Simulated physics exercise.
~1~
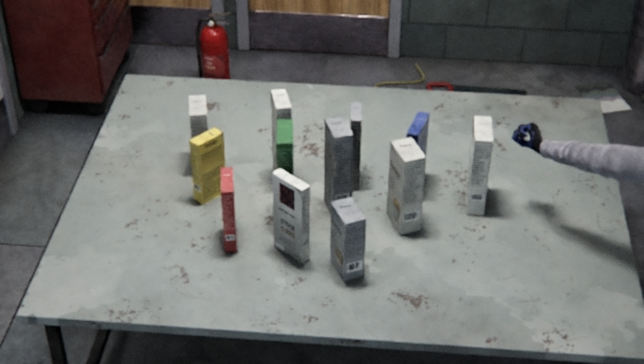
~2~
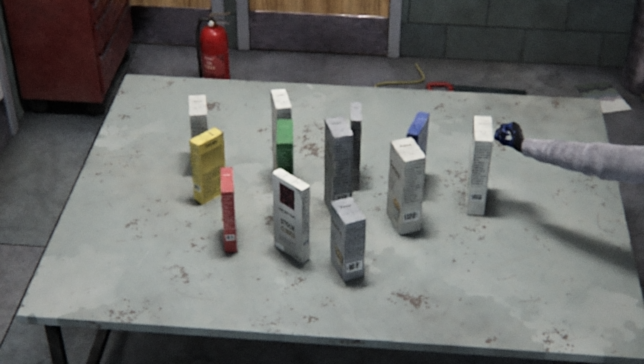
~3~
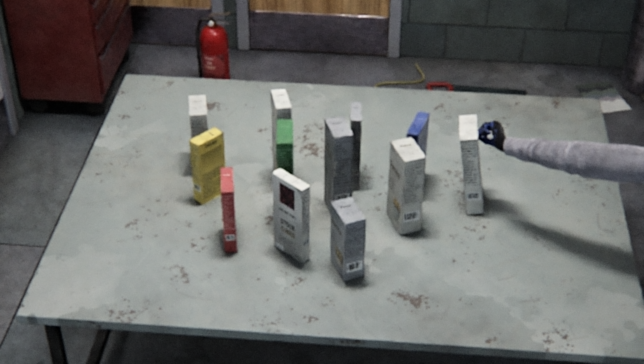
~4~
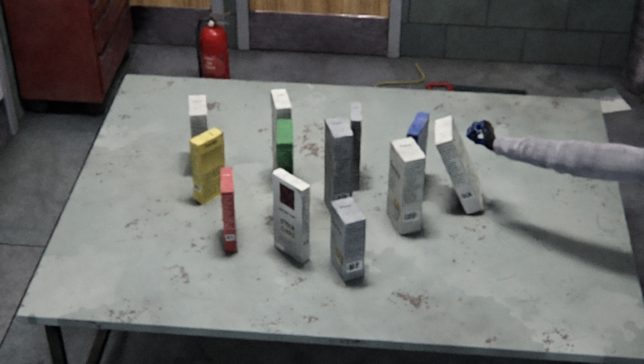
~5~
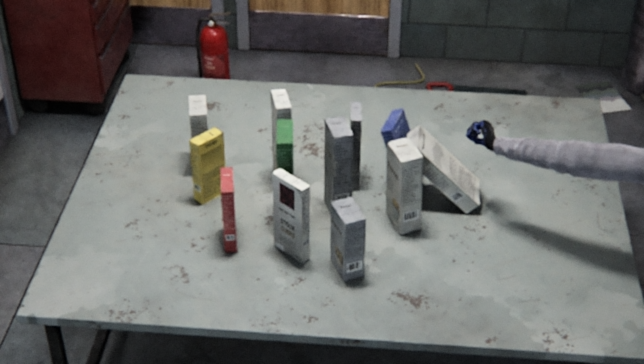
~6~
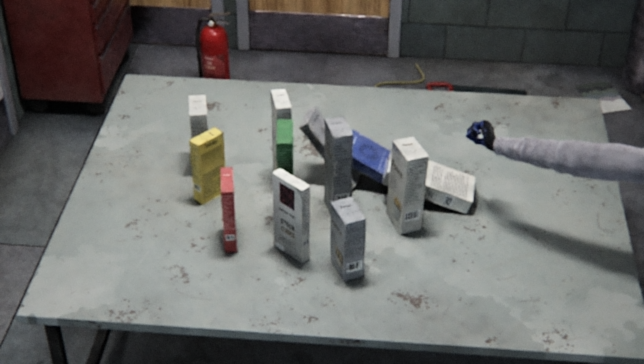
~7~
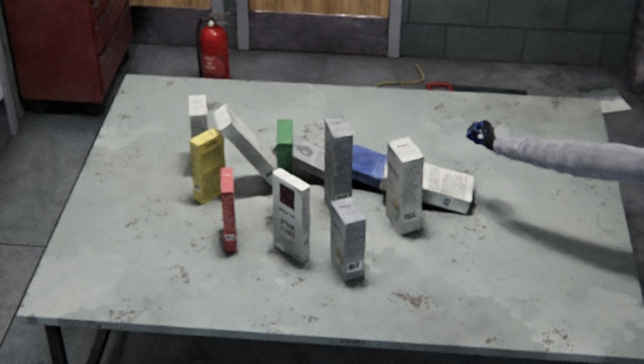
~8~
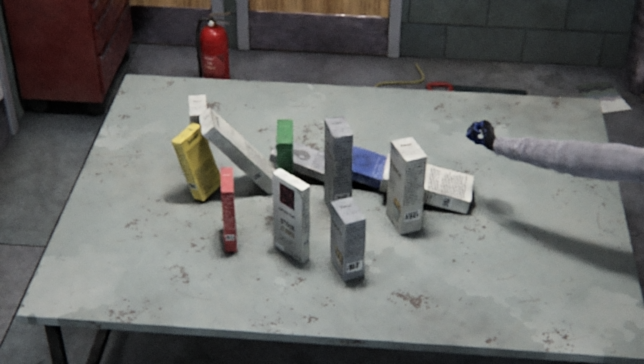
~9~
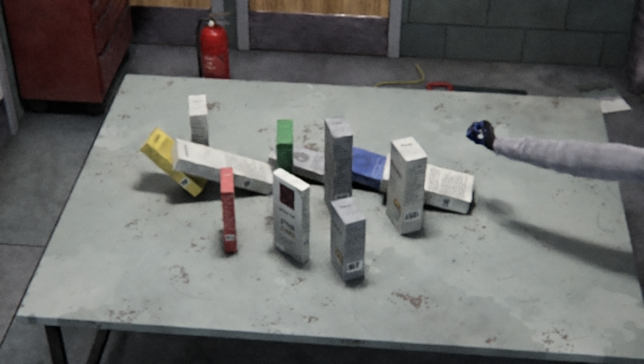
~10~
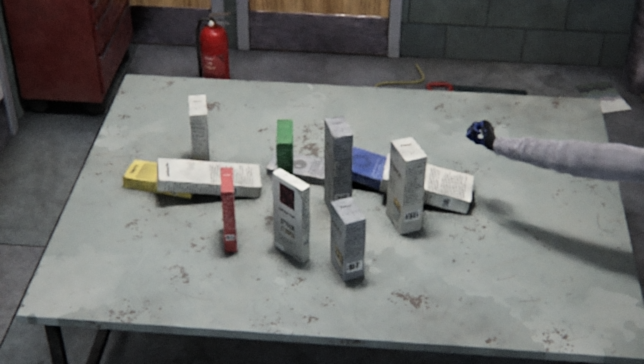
Gloved hand tipping a white box on a table, toppling a blue box and others leftward until the yellow box falls flat.
